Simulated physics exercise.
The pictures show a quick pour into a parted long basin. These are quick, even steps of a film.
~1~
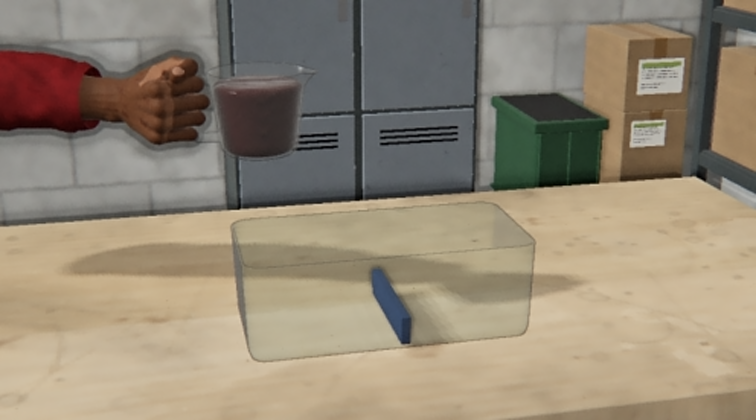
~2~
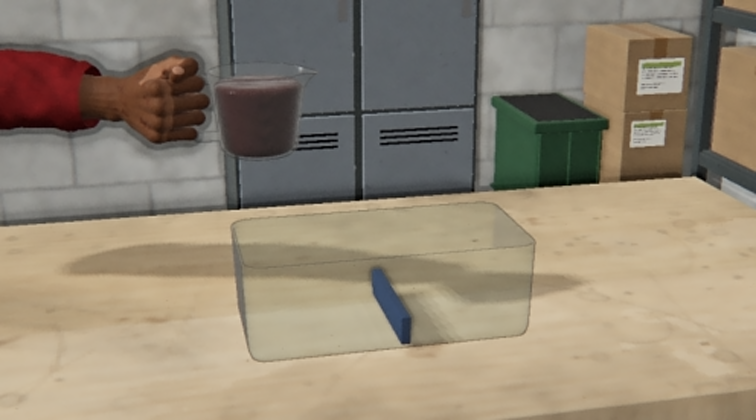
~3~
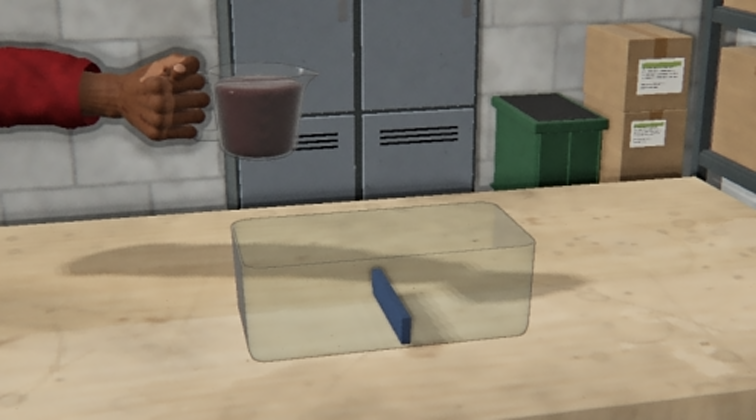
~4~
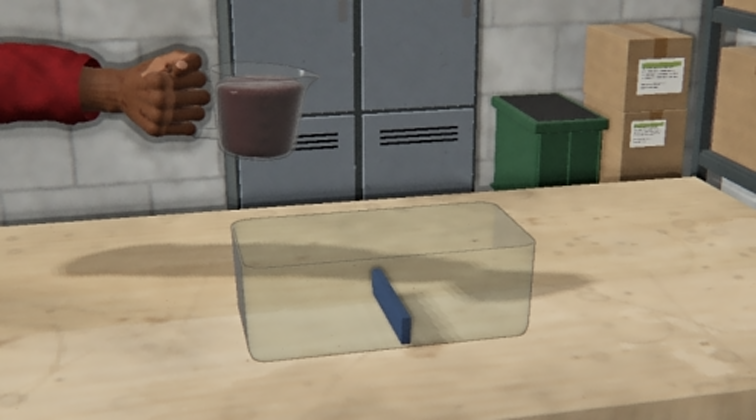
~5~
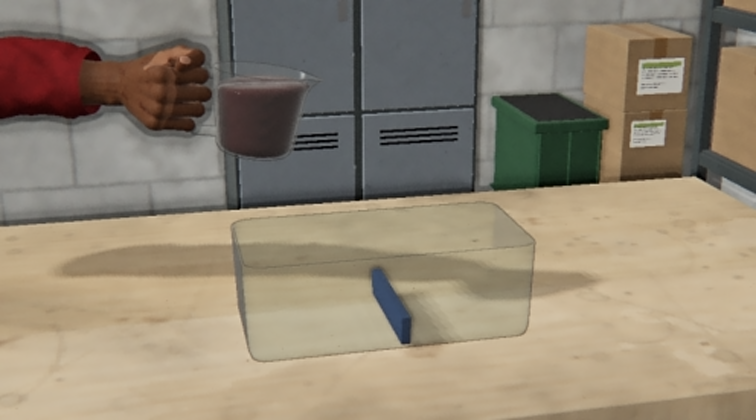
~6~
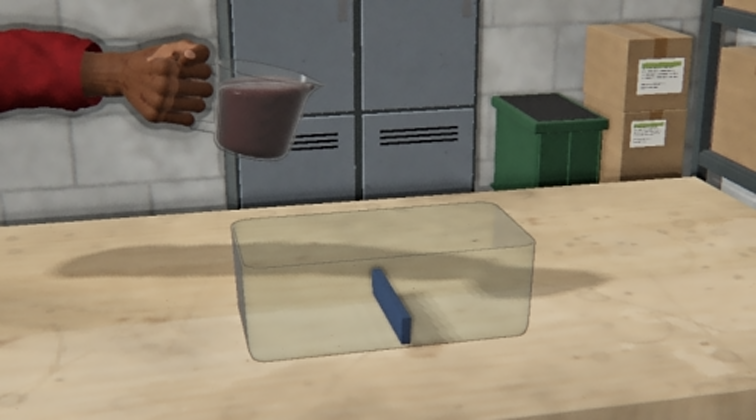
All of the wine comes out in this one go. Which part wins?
The left-hand part.
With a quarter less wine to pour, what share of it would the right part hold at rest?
Close to 5 per cent.
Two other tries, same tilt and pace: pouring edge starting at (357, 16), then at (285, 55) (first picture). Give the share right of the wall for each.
The first gives 85 %, the second 10 %.
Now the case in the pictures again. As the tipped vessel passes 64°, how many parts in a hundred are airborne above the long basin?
Roughly 20 in a hundred.
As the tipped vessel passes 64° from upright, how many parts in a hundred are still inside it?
About 65 per cent.
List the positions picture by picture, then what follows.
In the first picture, it leans 0°; its right rim is at (318, 70); the wine meets the walls at (212, 84) and (302, 80); the long basin's rim runs from (237, 245) to (515, 223); the wall's top is at (391, 293).
In the second picture, it leans 1°; its right rim is at (319, 70); the wine meets the walls at (212, 84) and (302, 80).
In the third picture, it leans 2°; its right rim is at (320, 72); the wine meets the walls at (213, 84) and (303, 81).
In the fourth picture, it leans 5°; its right rim is at (321, 75); the wine meets the walls at (215, 84) and (305, 81).
In the fifth picture, it leans 8°; its right rim is at (323, 79); the wine meets the walls at (216, 85) and (308, 82).
In the sixth picture, it leans 13°; its right rim is at (325, 84); the wine meets the walls at (217, 86) and (313, 83).
A moment on, the tilt is 64° and 67 per cent is still to pour, 7 is left of the wall and 3 right of it.
Next, the tilt is 96° and 14 per cent is still to pour, 49 is left of the wall and 22 right of it.
Then the tilt is 103° and 0 per cent is still to pour, 73 is left of the wall and 25 right of it.
Later the tilt is 103° and 0 per cent is still to pour, 73 is left of the wall and 26 right of it.
Finally, 73 per cent lies left of the wall, 26 right of it and 1 outside.
